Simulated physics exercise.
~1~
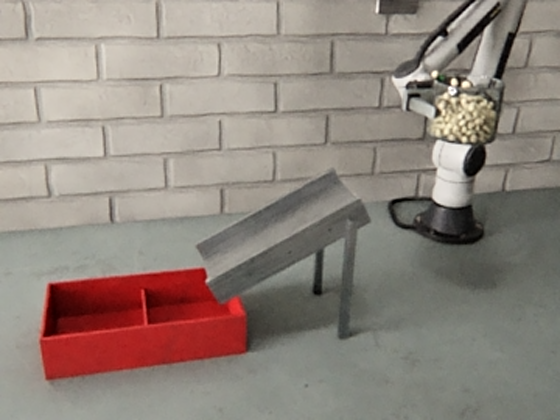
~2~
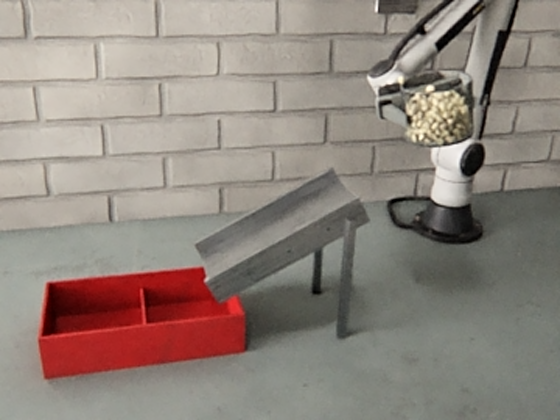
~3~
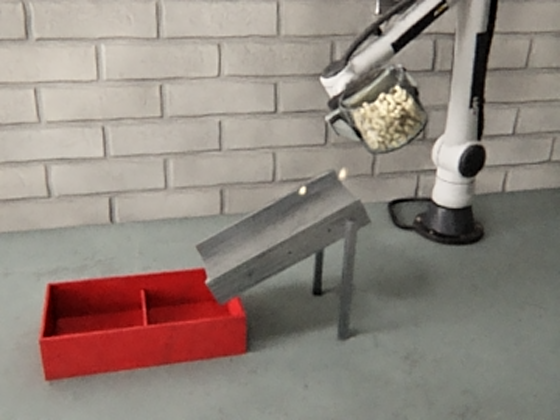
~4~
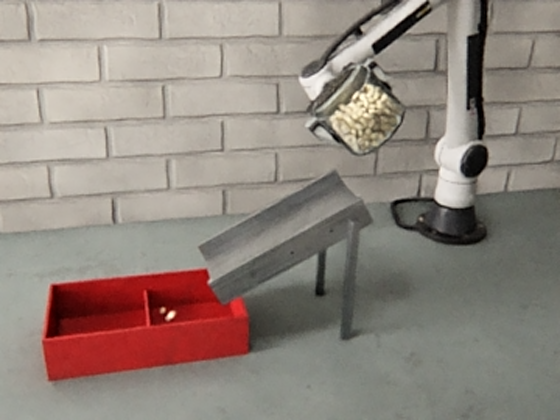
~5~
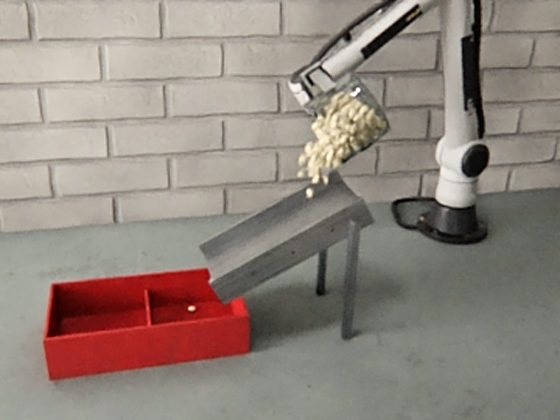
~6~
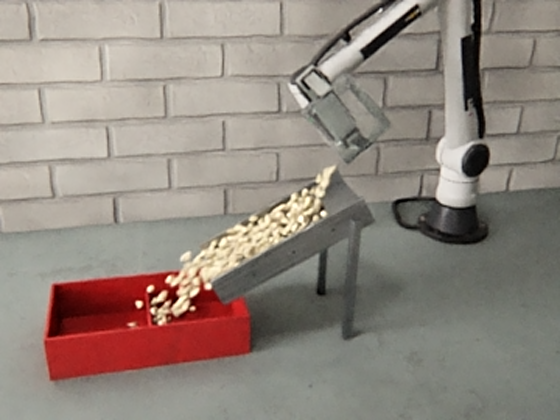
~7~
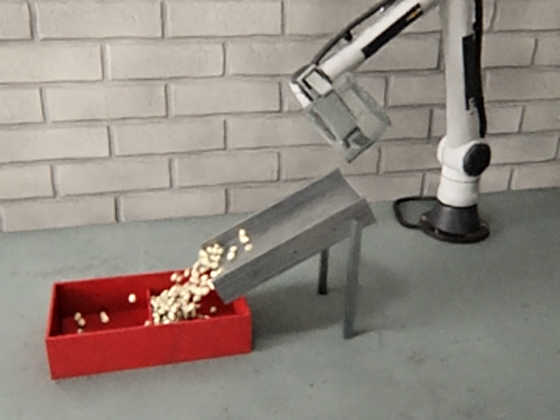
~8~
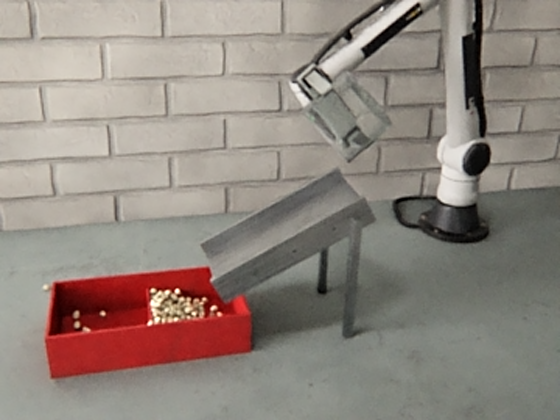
The clip opens with a robot arm holding a clear beaker full of pale dried beans, to the right of a sloping grey chute and a red box split in two by a cross wall. The arm carries the beaker left and tips it, and a couple of beans drop early and slide into the box. It then turns the beaker over, and the beans pour out in a thick clump above the chute. They stream down the slope and spill into the box. At the end most lie heaped in the nearer, right-hand part, with a few scattered in the left, while the empty beaker hangs still above the bare chute.
